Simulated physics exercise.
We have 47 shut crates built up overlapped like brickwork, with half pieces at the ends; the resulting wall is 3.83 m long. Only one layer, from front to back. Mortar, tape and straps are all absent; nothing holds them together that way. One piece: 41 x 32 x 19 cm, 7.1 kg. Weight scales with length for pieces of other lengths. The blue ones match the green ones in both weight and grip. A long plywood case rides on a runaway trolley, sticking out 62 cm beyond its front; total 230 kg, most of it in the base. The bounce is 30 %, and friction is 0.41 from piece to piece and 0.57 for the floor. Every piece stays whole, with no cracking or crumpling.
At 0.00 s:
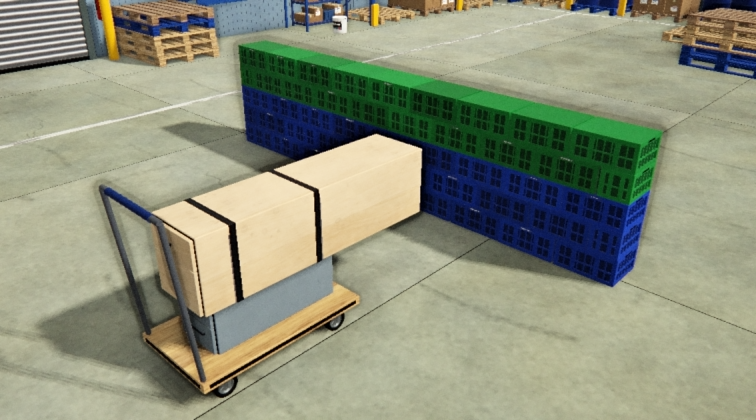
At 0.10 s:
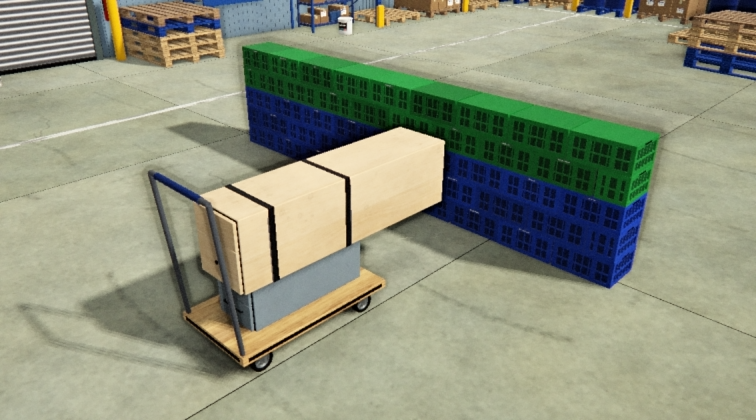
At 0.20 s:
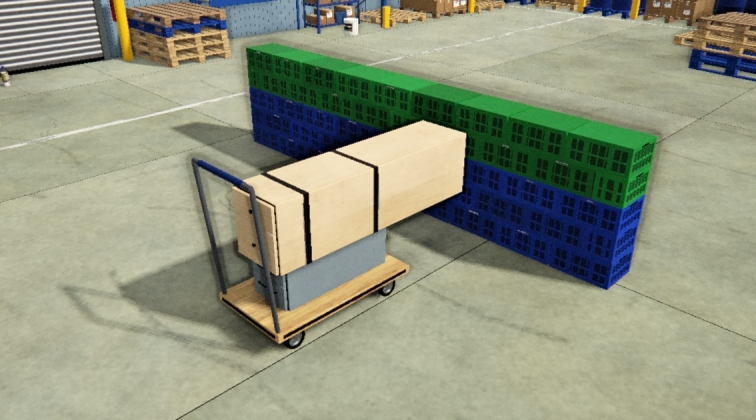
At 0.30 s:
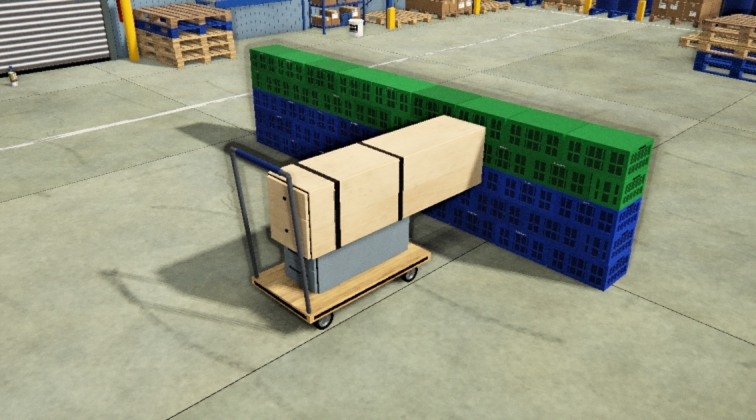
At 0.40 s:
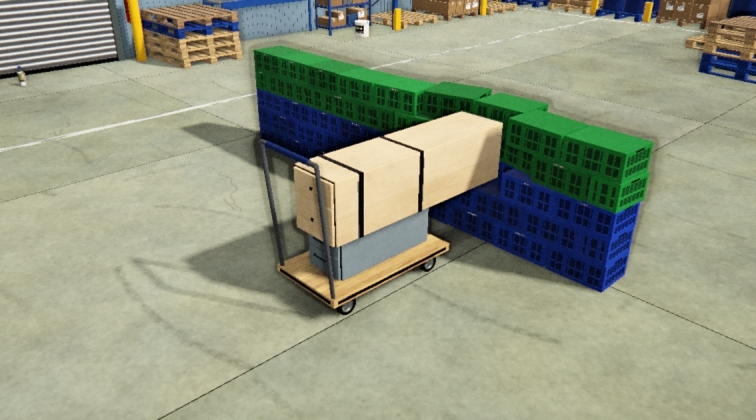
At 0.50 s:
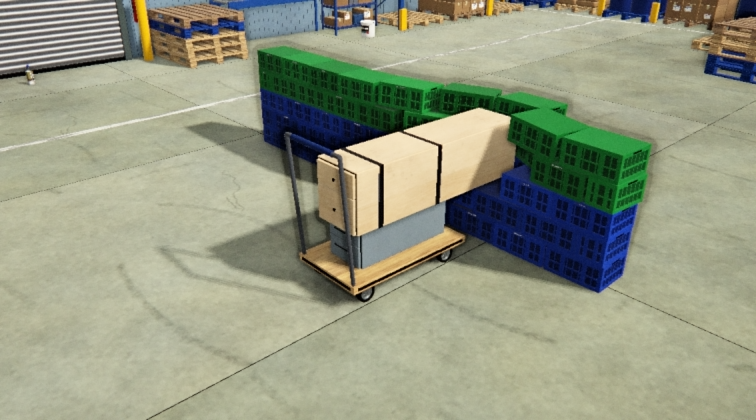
A long wooden case on a trolley rolls into a crate wall, pushing green crates back.
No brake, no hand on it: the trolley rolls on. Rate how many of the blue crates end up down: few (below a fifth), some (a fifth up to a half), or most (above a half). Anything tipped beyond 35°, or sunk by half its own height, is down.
Few.
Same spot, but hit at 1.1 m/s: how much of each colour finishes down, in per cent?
Down at the end: Blue 10 per cent, green 40 per cent.
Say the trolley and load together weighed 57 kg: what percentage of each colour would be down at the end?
Result: Blue 10 and green 40 in a hundred.
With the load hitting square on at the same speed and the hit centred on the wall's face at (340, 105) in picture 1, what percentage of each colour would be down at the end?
For blue it's 10 per cent, for green 40 per cent.
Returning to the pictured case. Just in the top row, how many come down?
Exactly 4.
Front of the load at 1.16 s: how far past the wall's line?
Position: Approx. 115 cm beyond.
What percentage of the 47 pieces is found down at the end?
That comes to around 20 percent.
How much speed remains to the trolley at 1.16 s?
0.7 m/s, roughly.
After 0.76 s, load 75 cm past the wall's line, still rolling; 2 of the 28 blue crates down (8 of 47 in all colours); top blue crate unmoved.
After 1.16 s, load 1.14 m past the wall's line, still rolling; 2 of the 28 blue crates down (9 of 47 in all colours); top blue crate unmoved.
In the end (2.1 s), load 1.34 m past the wall's line, stopped; 2 of the 28 blue crates down (9 of 47 in all colours); top blue crate unmoved; top green crate unmoved. That is 7 per cent. From the last view, middles, top blue crate near (339, 118), top green crate near (309, 69).
